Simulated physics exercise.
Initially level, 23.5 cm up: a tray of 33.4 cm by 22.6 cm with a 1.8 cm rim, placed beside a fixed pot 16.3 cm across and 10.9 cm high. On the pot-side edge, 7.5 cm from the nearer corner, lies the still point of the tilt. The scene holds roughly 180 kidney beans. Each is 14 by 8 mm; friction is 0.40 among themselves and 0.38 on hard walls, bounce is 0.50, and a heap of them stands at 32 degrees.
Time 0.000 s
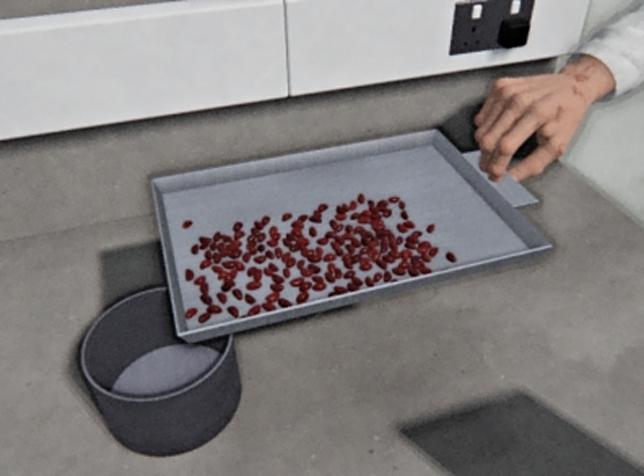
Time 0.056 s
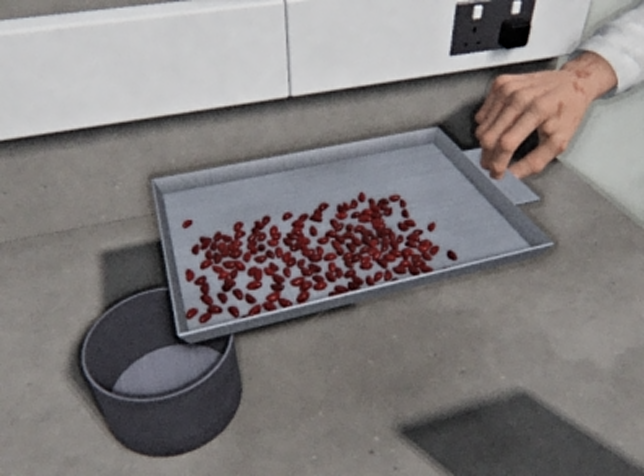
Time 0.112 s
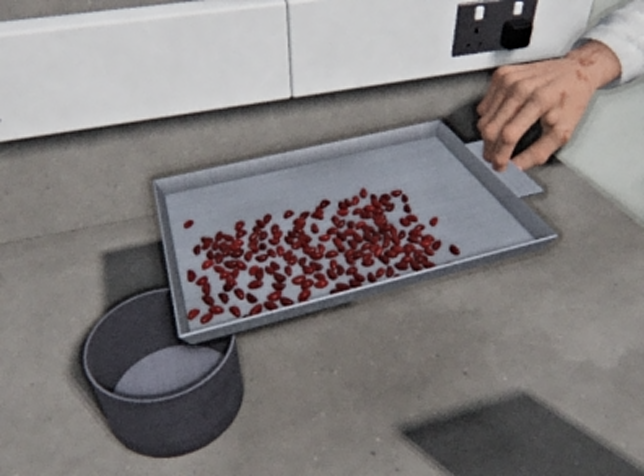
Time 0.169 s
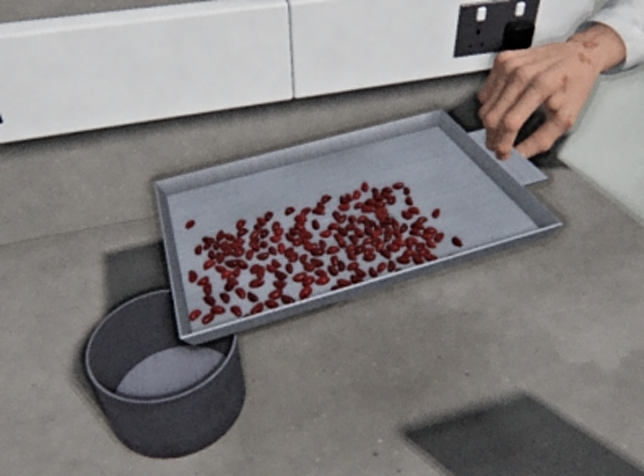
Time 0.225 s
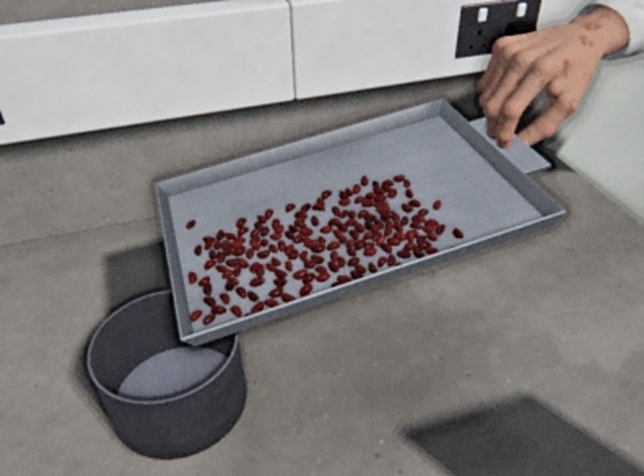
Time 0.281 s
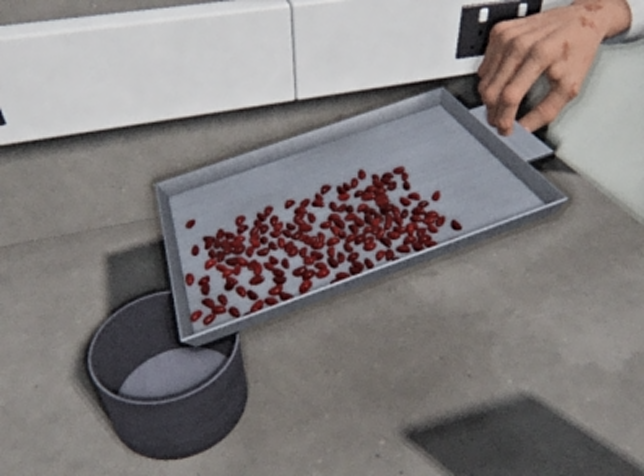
A shallow grey metal tray of dark red kidney beans tilts slowly on a grey countertop, seen from above at an angle, its right side rising slightly while the left front corner stays low beside a round dark grey pot. A hand in a white sleeve grips a flat tab at the right and lifts with it, below white panels and a black socket. The beans barely shift, and the view stays still.
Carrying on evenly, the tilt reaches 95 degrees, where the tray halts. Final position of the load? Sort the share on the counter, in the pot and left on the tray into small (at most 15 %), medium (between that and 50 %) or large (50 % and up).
Counter - medium, pot - large, tray - small.
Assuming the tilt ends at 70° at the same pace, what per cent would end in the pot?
In that case, near 35 percent.
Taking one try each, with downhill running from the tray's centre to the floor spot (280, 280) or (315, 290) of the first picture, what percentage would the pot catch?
First try: About 0 percent; second try: About 0 percent.
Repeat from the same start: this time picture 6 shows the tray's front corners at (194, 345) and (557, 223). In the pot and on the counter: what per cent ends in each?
In the pot: 0 per cent; on the counter: 100 per cent.
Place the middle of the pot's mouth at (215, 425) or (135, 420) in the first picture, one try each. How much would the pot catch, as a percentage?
That gives roughly 40 per cent and then 70 per cent.
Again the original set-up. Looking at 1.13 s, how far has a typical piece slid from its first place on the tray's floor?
Displacement on the tray: Roughly 11 cm.
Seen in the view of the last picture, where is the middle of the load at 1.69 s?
I'd put it close to (167, 282).
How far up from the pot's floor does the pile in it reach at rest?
Roughly 1.5 cm.
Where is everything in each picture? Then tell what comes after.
Tray tilt 0 degrees, front corners at (186, 327) and (542, 243); middle of the pieces at (320, 252); pot at (158, 338), in the first frame.
Tray tilt 1 degrees, front corners at (186, 327) and (543, 241); middle of the pieces at (320, 251), in the second frame.
Tray tilt 2 degrees, front corners at (187, 328) and (547, 233); middle of the pieces at (322, 248), in the third frame.
Tray tilt 5 degrees, front corners at (188, 330) and (551, 221), lowest corner left front; middle of the pieces at (323, 245), in the fourth frame.
Tray tilt 8 degrees, front corners at (189, 331) and (554, 209), lowest corner left front; middle of the pieces at (322, 241), in the fifth frame.
Tray tilt 10 degrees, front corners at (188, 332) and (556, 197), lowest corner left front; middle of the pieces at (322, 237); pot at (165, 341). The tray's pace is about 45 degrees a second, in the sixth frame.
After 1.13 s, tilt 50 degrees; the tray holds 100 %, the pot 0 %.
After 1.69 s, tilt 76 degrees; the tray holds 65 %, the pot 10 %.
After 2.32 s, tilt 95 degrees; the tray holds 0 %, the pot 60 %.
In the end, at 3.1 s, counter 40 %, pot 60 %, tray 0 %.
